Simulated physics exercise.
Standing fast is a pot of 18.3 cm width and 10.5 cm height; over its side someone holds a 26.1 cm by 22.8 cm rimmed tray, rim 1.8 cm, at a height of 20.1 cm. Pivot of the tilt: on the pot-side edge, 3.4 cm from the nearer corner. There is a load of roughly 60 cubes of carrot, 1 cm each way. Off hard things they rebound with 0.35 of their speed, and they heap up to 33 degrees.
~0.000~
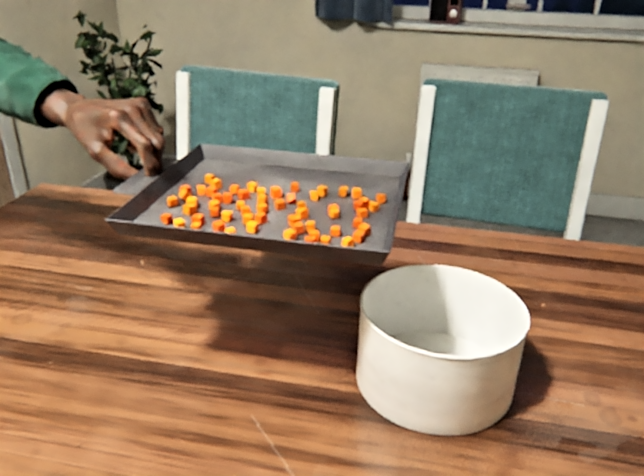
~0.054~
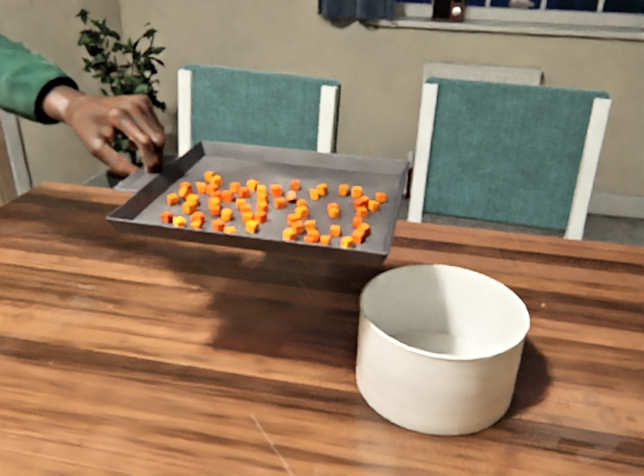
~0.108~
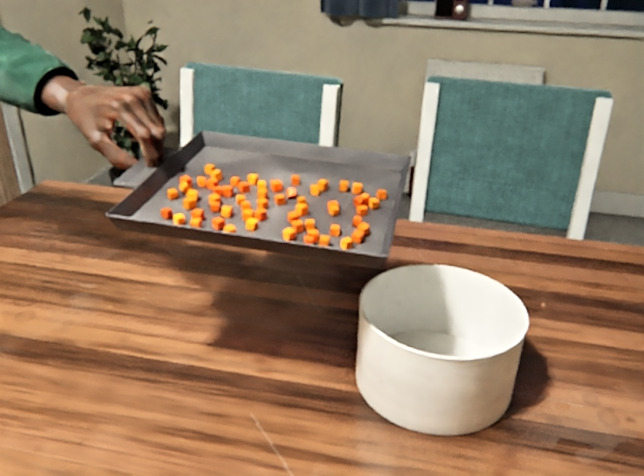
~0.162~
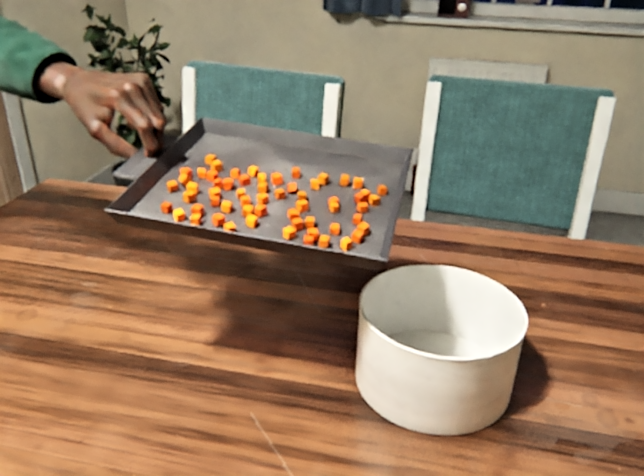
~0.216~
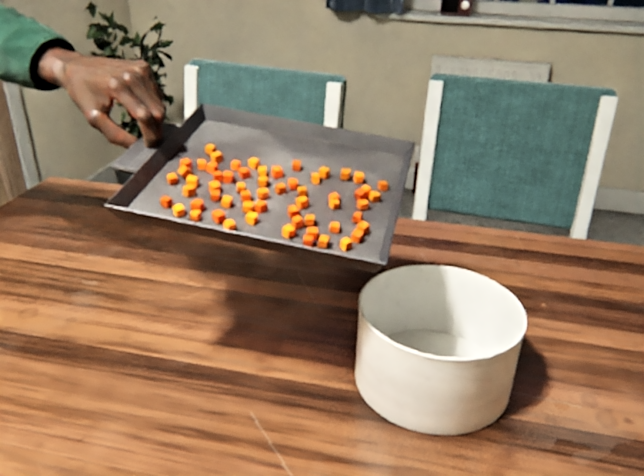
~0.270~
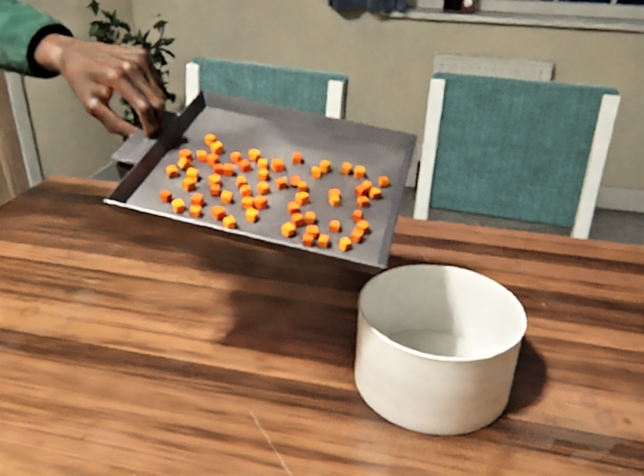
At a wooden dining table, a hand gradually tilting a dark tray of small orange cubes beside a round white pot.
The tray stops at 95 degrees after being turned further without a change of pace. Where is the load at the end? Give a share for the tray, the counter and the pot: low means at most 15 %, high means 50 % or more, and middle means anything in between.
Shares: Tray low, counter high, pot low.
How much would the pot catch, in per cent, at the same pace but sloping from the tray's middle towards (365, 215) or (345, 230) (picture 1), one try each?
Roughly 80 % for the first direction, roughly 15 % for the second.
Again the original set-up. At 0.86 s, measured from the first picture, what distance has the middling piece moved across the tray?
By then it sits near 9 cm from where it began.
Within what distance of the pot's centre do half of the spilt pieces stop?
22 cm.
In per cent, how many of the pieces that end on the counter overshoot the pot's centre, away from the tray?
Share past the middle: Roughly 30 percent.
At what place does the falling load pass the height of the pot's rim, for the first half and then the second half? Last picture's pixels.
Roughly (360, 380) to begin with, later roughly (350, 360).
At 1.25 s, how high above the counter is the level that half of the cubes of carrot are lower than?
Roughly 20 cm above the counter.
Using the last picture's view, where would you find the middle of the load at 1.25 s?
I reckon close to (335, 287).
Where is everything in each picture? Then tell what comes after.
Tray tilt 0 degrees, front corners at (117, 217) and (382, 247); middle of the pieces at (263, 209); pot at (443, 305), in the first picture.
Tray tilt 1 degrees, front corners at (117, 216) and (381, 248); middle of the pieces at (263, 207), in the second picture.
Tray tilt 3 degrees, front corners at (117, 212) and (380, 251), lowest corner right front; middle of the pieces at (263, 204), in the third picture.
Tray tilt 7 degrees, front corners at (117, 207) and (380, 254), lowest corner right front; middle of the pieces at (263, 199), in the fourth picture.
Tray tilt 10 degrees, front corners at (116, 202) and (379, 257), lowest corner right front; middle of the pieces at (263, 194), in the fifth picture.
Tray tilt 14 degrees, front corners at (116, 197) and (378, 260), lowest corner right front; middle of the pieces at (263, 189); pot at (441, 306). The tray's pace is about 65 degrees a second, in the sixth picture.
Then, at 0.86 s, tilt 52 degrees; the tray holds 95 %, the pot 0 %.
Then, at 1.25 s, tilt 77 degrees; the tray holds 55 %, the pot 0 %.
After 1.73 s, tilt 95 degrees; the tray holds 0 %, the pot 0 %.
At rest (2.8 s), tray 0 %, counter 100 %, pot 0 %.
